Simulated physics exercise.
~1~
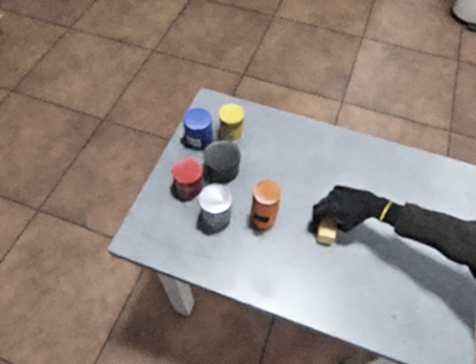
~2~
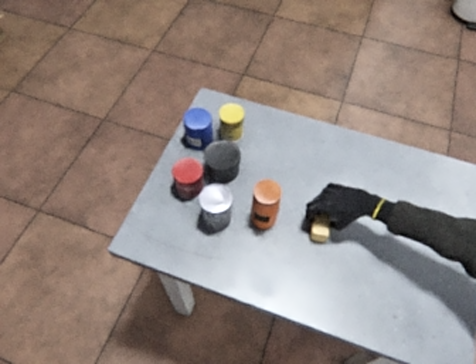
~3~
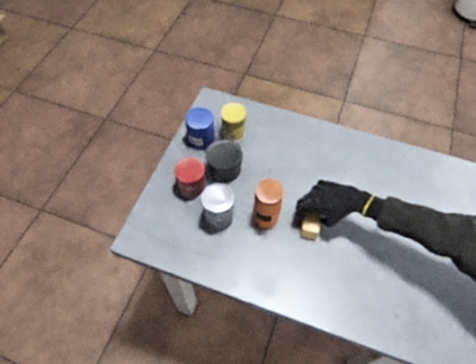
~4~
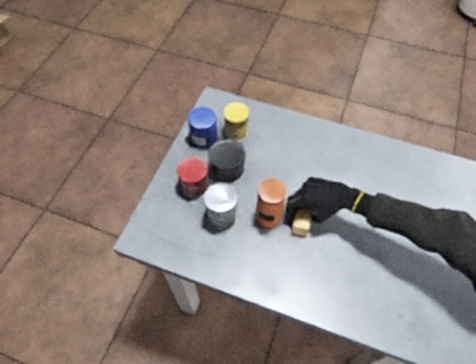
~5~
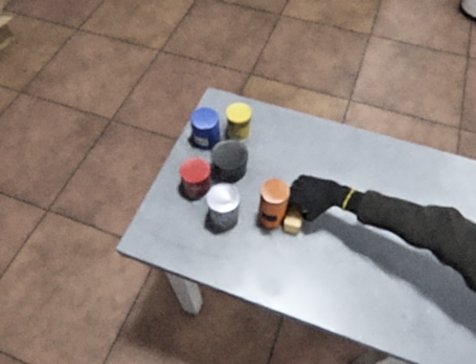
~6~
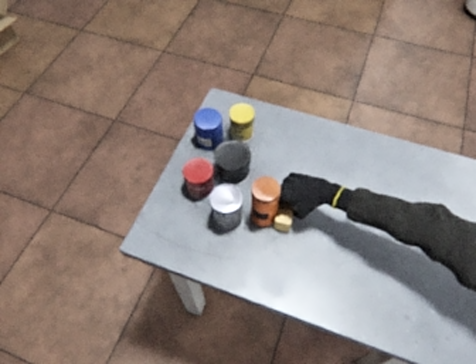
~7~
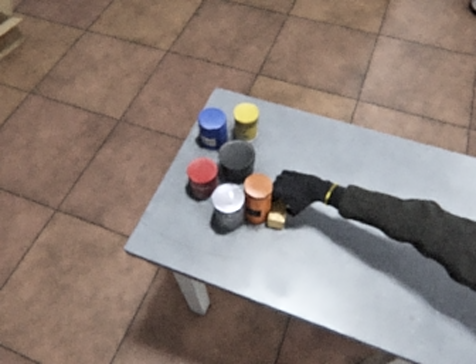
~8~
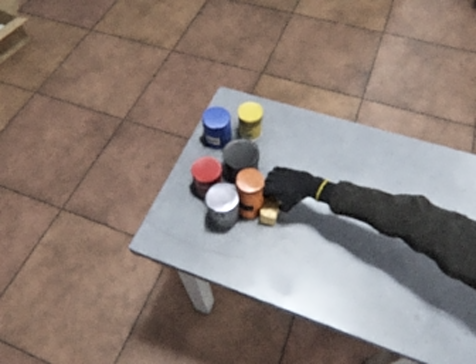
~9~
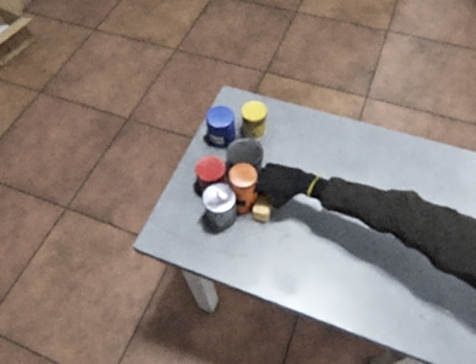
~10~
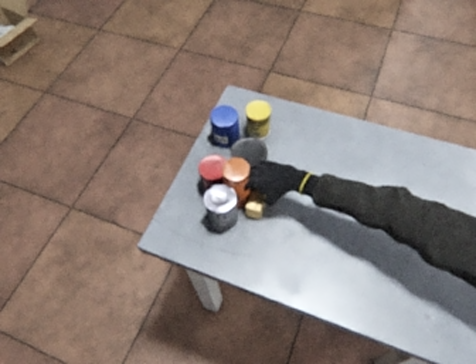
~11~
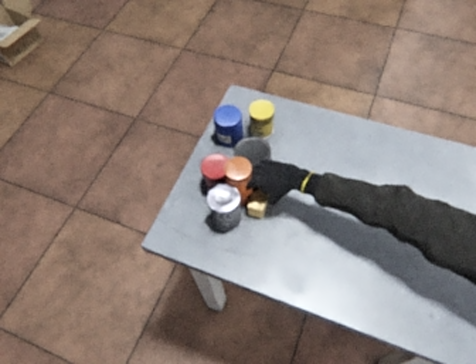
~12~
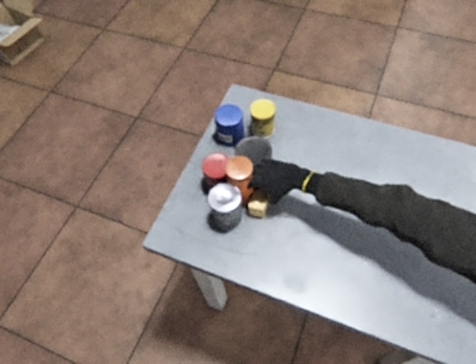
In this clip, a black-gloved hand slides a small block leftward across a grey table into an orange jar, pushing it toward a cluster of containers and shifting a grey tin slightly, before stopping with everything upright and the blue, yellow, red and black containers still in place.
